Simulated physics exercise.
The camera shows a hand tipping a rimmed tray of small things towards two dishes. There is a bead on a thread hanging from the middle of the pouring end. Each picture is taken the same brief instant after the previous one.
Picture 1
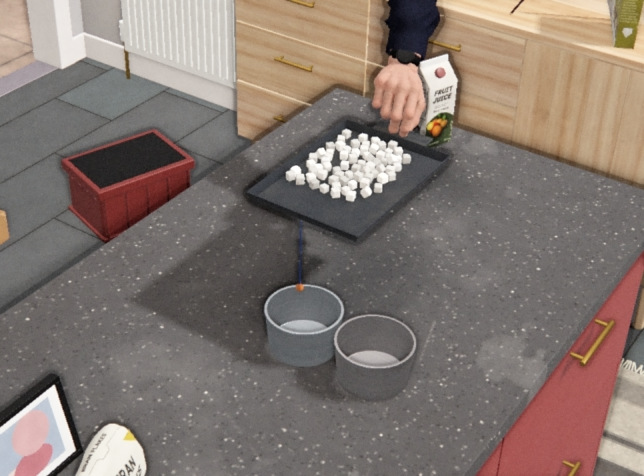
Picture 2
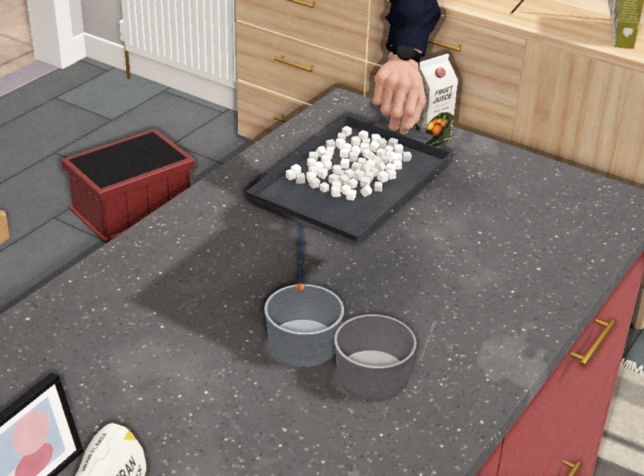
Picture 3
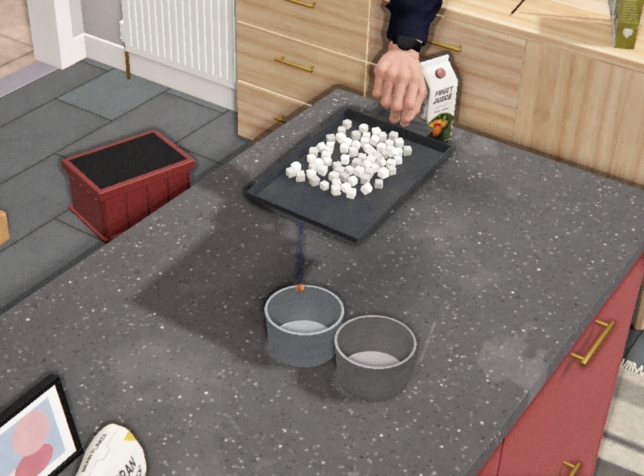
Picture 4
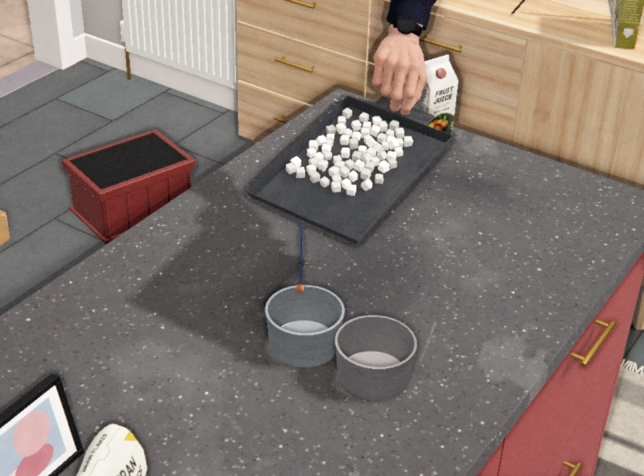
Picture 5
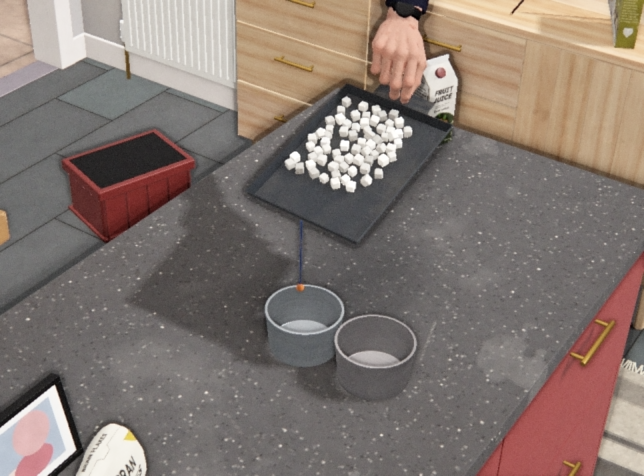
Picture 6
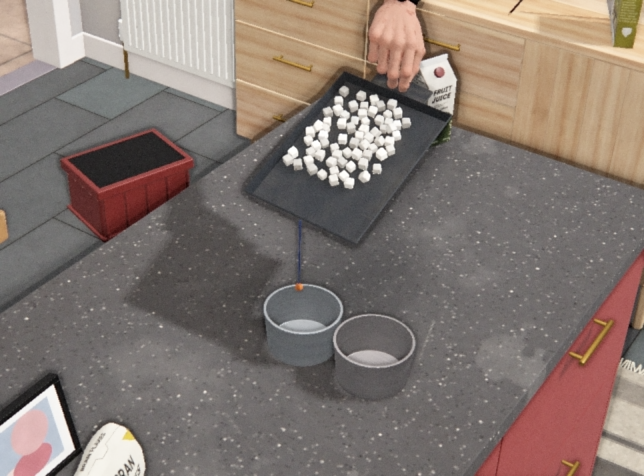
A hand at the far edge of a dark speckled kitchen worktop, seen from above at an angle by a still camera, gradually raises the far end of a black rimmed tray. White sugar cubes lie clustered on it, with two round grey dishes nearer the viewer, an orange bead on a thread above the left one, and a juice carton behind. The tray steepens towards the dishes, its near right corner lowest, while the cubes stay grouped.
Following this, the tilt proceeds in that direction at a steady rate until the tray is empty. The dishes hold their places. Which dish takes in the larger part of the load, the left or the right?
Dish on the left.
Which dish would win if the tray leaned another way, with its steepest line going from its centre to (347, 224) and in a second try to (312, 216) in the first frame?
The first try: The right one. The second: The left dish.
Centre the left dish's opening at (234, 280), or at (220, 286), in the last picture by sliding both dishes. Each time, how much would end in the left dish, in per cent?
It comes to near 0 per cent the first time and near 0 per cent the second time.
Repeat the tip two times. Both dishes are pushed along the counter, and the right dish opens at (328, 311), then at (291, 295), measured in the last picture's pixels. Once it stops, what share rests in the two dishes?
Try 1: Some 30 %; try 2: Some 10 %.
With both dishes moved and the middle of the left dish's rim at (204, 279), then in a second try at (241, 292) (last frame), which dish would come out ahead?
In order of the tries: The dish on the right side, then the dish on the right side.
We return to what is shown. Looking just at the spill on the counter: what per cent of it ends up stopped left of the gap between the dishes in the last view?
Left portion: Around 90 %.
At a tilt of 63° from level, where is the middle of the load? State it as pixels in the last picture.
The middle of the pieces lands at roughly (321, 220).
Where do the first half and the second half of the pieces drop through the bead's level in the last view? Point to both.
(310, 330) first, (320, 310) later.
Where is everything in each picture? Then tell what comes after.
In the first frame, corners of the pouring end at (252, 191) and (356, 233), level; middle of the load at (356, 169), sugar cubes; left dish at (282, 343); right dish at (353, 377); bead on its thread at (300, 287).
In the second frame, corners of the pouring end at (252, 191) and (356, 233), level; middle of the load at (356, 167).
In the third frame, corners of the pouring end at (252, 191) and (356, 235), tipped barely, lowest at the right corner; middle of the load at (356, 163).
In the fourth frame, corners of the pouring end at (252, 191) and (356, 237), tipped a little, lowest at the right corner; middle of the load at (357, 157).
In the fifth frame, corners of the pouring end at (251, 190) and (356, 238), tipped clearly, lowest at the right corner; middle of the load at (356, 150).
In the sixth frame, corners of the pouring end at (249, 189) and (354, 239), tipped clearly, lowest at the right corner; middle of the load at (354, 143); left dish at (281, 343); right dish at (352, 376).
Soon, tray tipped steeply; most on the tray; about a quarter in the air.
A while on, tray tipped past a quarter turn; a small part in the right dish; about a quarter in the left dish; about half outside both; a small part in the air.
Towards the end, tray tipped past a quarter turn; a small part in the right dish; about a third in the left dish; about half outside both.
Finally, tray tipped past a quarter turn; a small part in the right dish; about a third in the left dish; about half outside both.
